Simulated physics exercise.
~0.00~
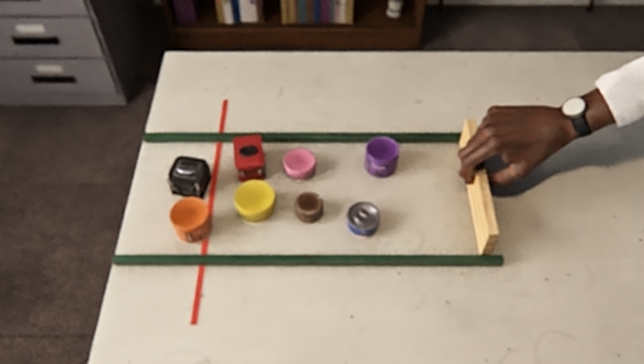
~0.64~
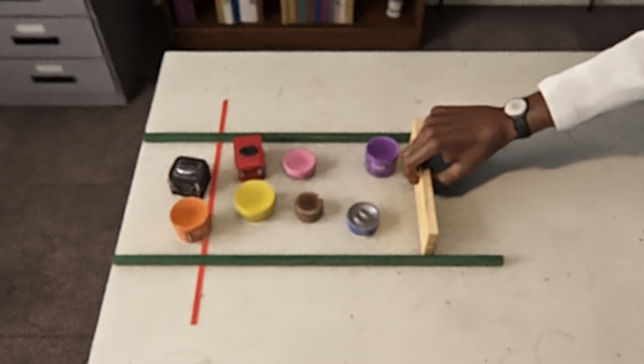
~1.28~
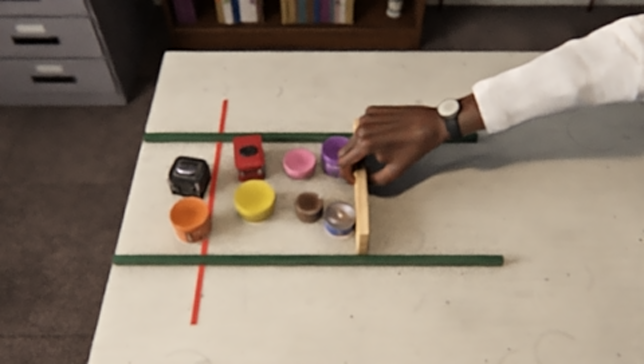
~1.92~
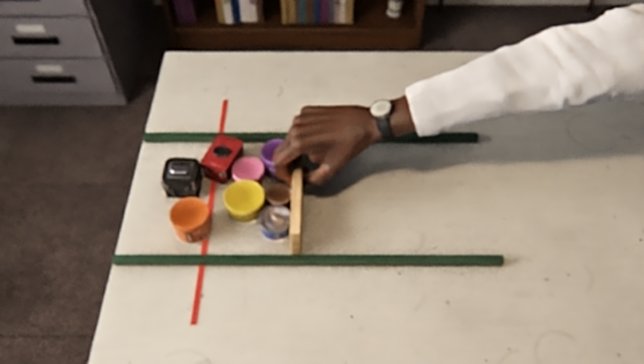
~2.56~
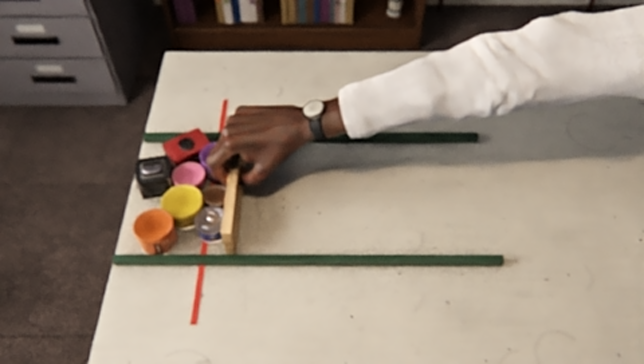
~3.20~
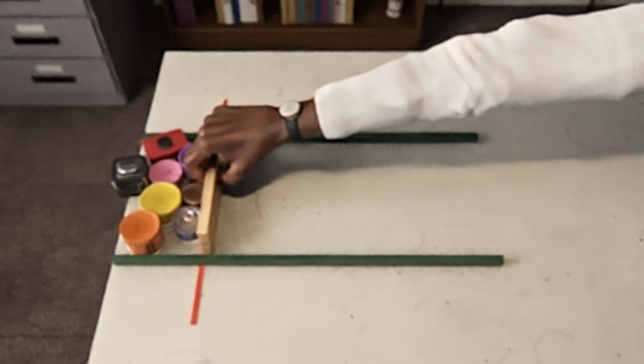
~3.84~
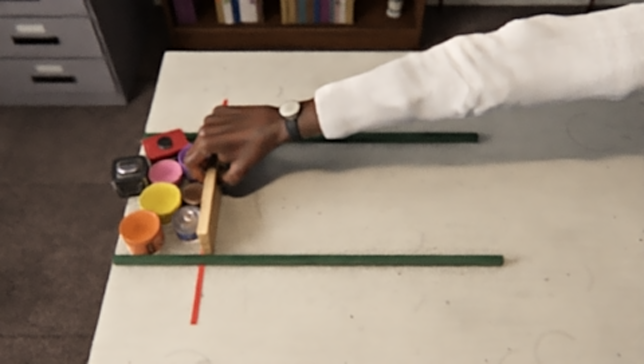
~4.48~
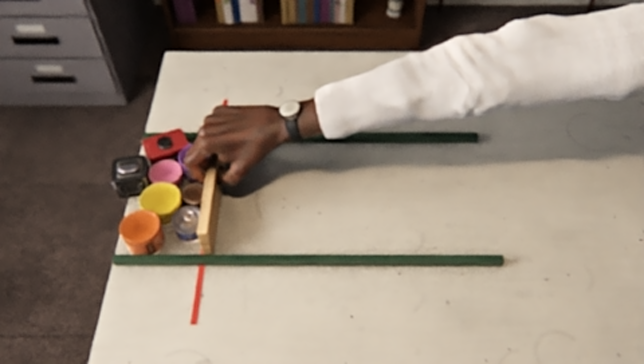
A hand with a dark watch and white sleeve holds an upright wooden board at the right of a pale tabletop, seen from above, with drawers and a bookshelf behind. Between two green strips sit small tubs and cases in purple, pink, yellow, brown, blue, orange, red and black, near a red line of tape at the left. The hand slides the board left, gathering the purple and blue pots first, then the brown, pink and others. The cluster crosses the tape toward the left edge. The board stops around the tape, and everything rests bunched on the table, the black case at the edge.
